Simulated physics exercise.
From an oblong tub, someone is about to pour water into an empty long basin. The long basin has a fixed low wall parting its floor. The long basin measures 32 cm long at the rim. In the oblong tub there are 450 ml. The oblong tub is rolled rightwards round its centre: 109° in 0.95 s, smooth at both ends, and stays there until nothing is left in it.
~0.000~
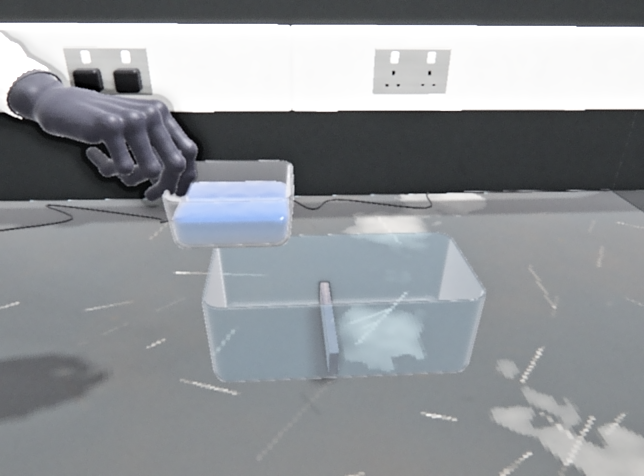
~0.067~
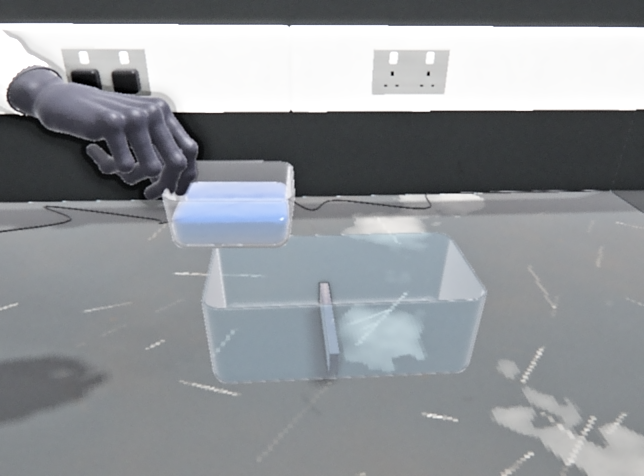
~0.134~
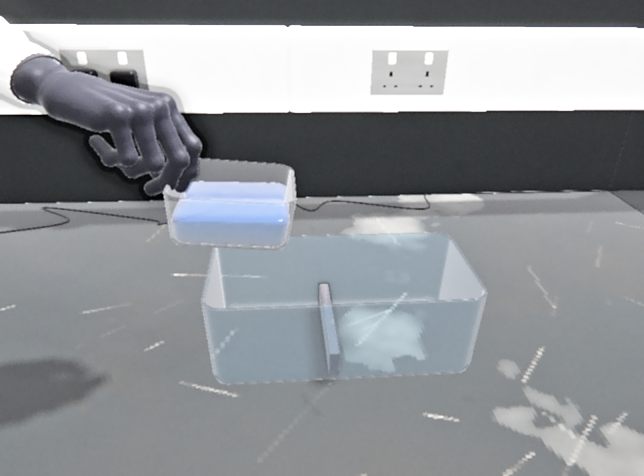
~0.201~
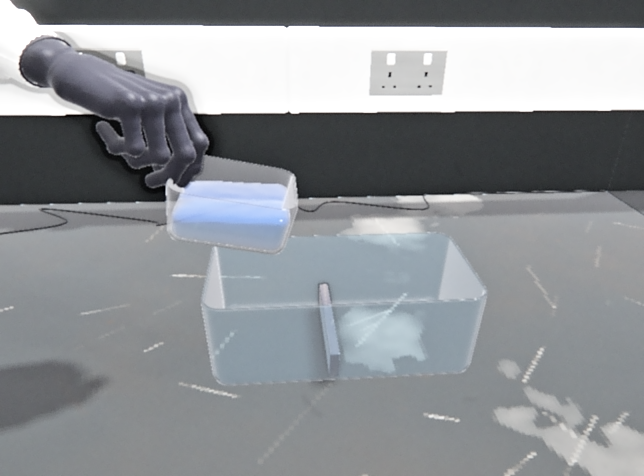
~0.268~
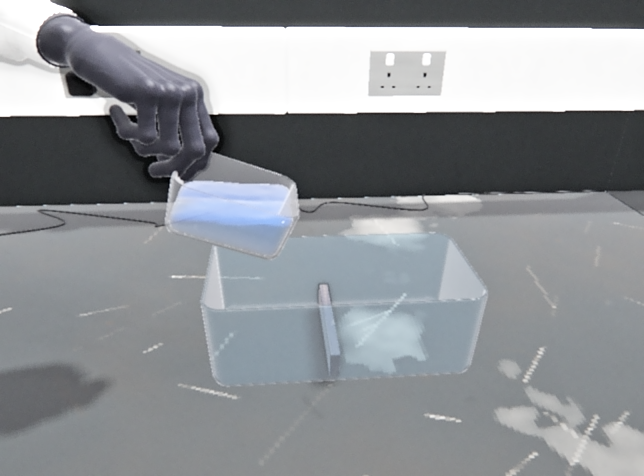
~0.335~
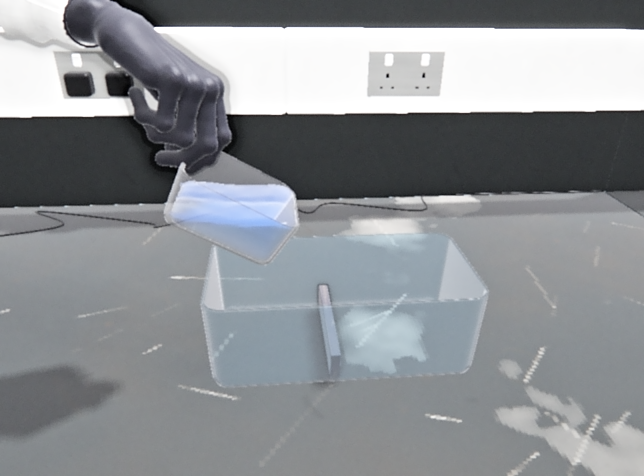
On a grey, scuffed tabletop against a black and white wall with sockets, seen from slightly above by a still camera, a clear oblong tub of blue water is held over a long, pale translucent basin with a short upright divider. A dark grey hand in a white sleeve grips the tub at upper left. The hand rises and turns, tilting the tub steadily rightwards while the water shifts towards its lower right side.
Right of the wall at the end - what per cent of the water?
Near 42 per cent.
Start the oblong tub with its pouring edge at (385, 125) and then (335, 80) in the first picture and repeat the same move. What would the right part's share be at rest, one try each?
95 then 85 %.
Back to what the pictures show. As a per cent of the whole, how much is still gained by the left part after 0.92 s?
Difference: Approx. 3 %.
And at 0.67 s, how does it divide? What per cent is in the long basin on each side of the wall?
Left roughly 30, right roughly 36.
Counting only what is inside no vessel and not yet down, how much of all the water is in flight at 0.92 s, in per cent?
Close to 2 in every hundred parts.
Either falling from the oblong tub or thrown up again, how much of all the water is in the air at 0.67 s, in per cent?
Estimate: Some 12 % of the total.
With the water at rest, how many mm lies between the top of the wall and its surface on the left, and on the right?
Left about 22 mm, while the right is about 28 mm.
After 0.67 s the tilt is 87° and 22 per cent is still to pour, 31 is left of the wall and 36 right of it.
After 0.92 s the tilt is 109° and 2 per cent is still to pour, 54 is left of the wall and 41 right of it.
After 1.17 s the tilt is 109° and 0 per cent is still to pour, 58 is left of the wall and 42 right of it.
After 1.45 s the tilt is 109° and 0 per cent is still to pour, 57 is left of the wall and 42 right of it.
In the end 57 per cent lies left of the wall, 42 right of it and 1 outside.
